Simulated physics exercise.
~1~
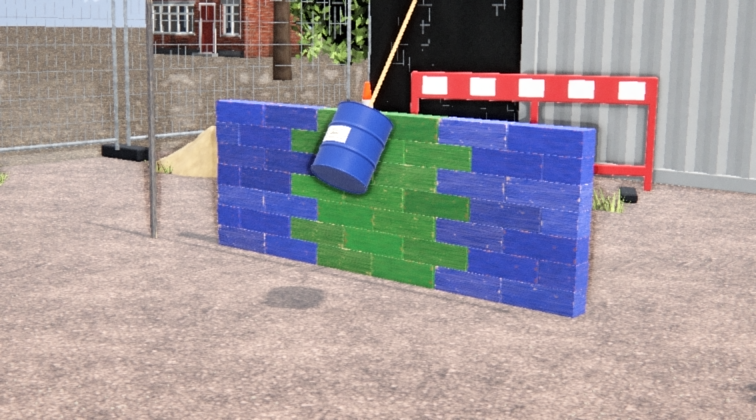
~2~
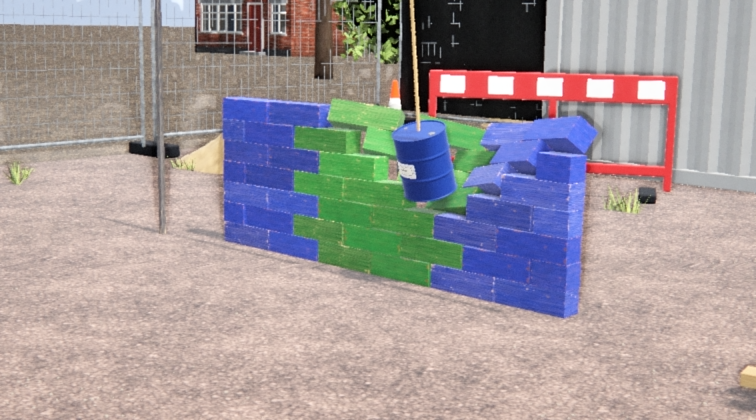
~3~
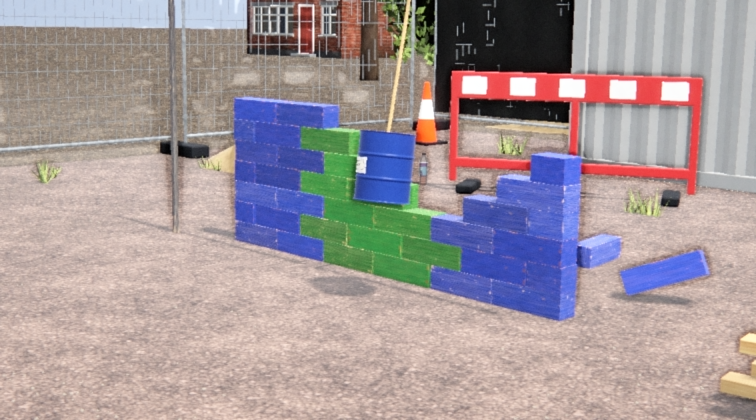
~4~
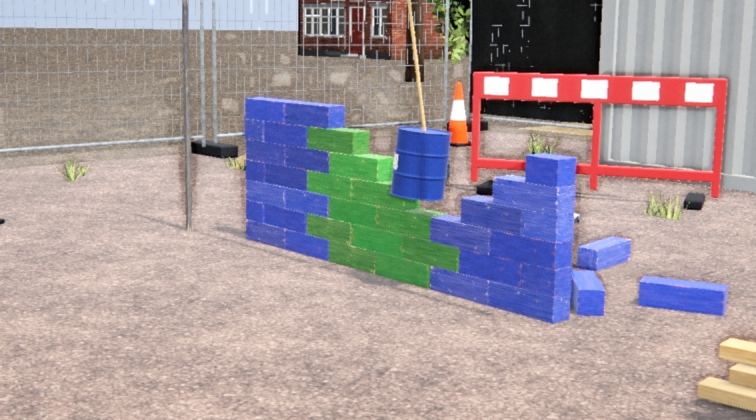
On a gravelly yard beside a wire fence and a red barrier, a blue drum on a line swings into a wall of blue and green blocks, knocking out its upper middle and right; blocks land behind and to the right, leaving a stepped gap while the drum still hangs there.
